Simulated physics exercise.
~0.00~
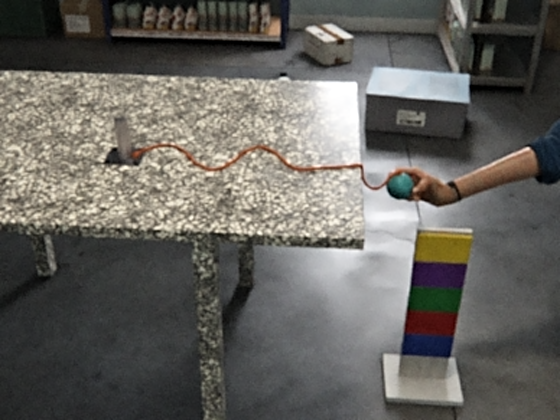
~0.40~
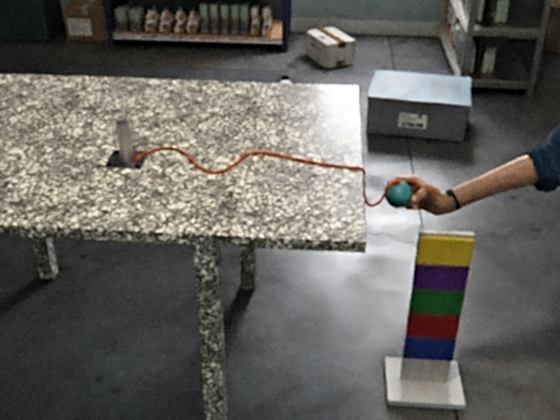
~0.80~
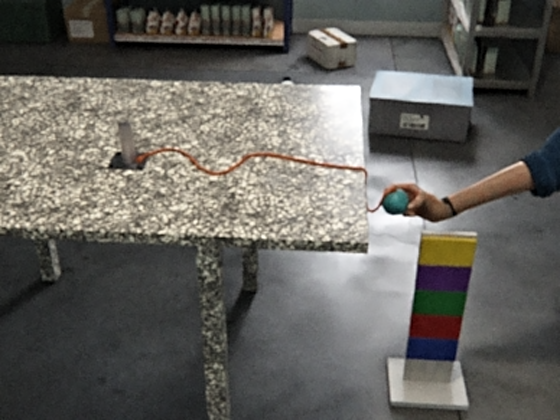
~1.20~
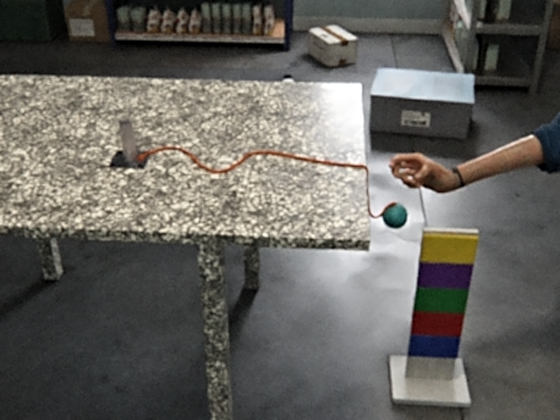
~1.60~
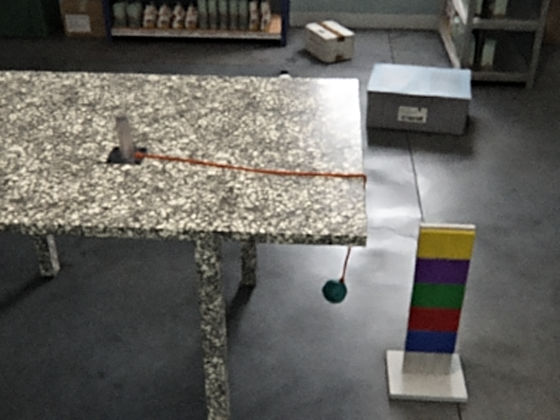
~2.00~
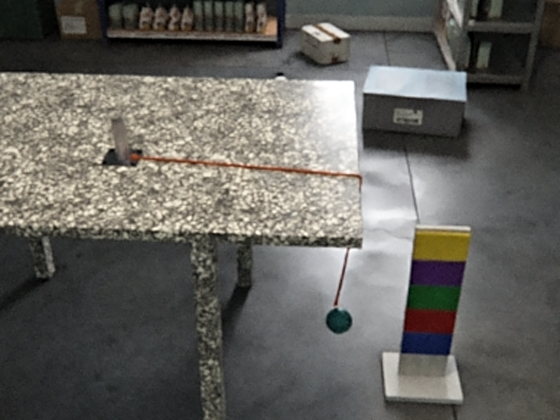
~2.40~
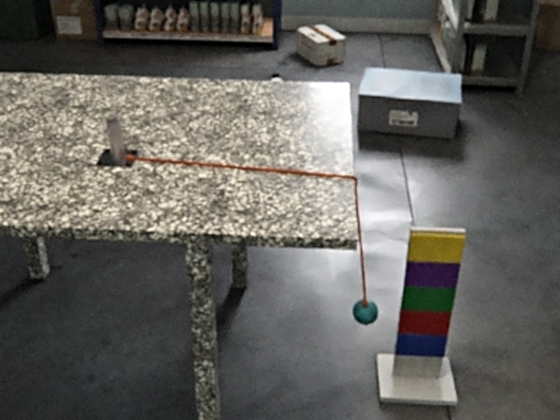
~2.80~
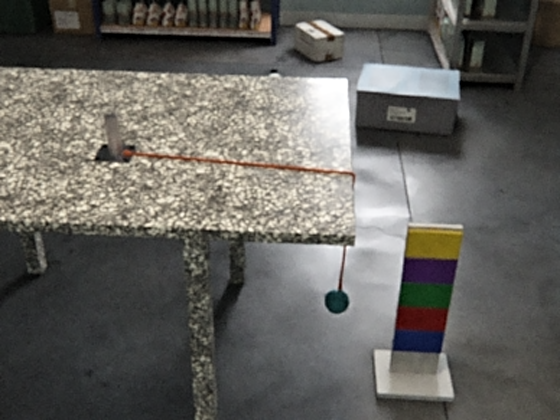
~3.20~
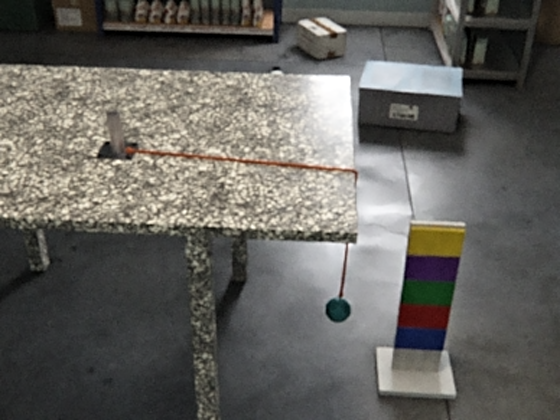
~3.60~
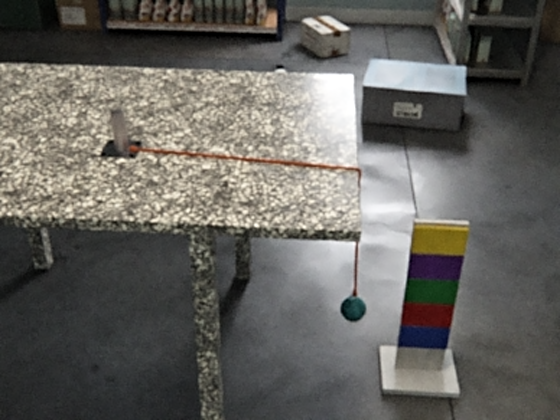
A turquoise ball on a reddish-orange shoelace is held by a hand just past the right edge of a speckled stone-patterned table, seen from slightly above in a room with shelves and boxes behind. The lace runs loosely across the tabletop from a small upright post at the left. To the right stands a board banded yellow, purple, green, red and blue from top to bottom. The hand lowers the ball slightly, lets go and withdraws. The ball drops, pulling the lace taut over the edge, then swings a little from side to side. It ends hanging below the tabletop, its middle level with the green band.
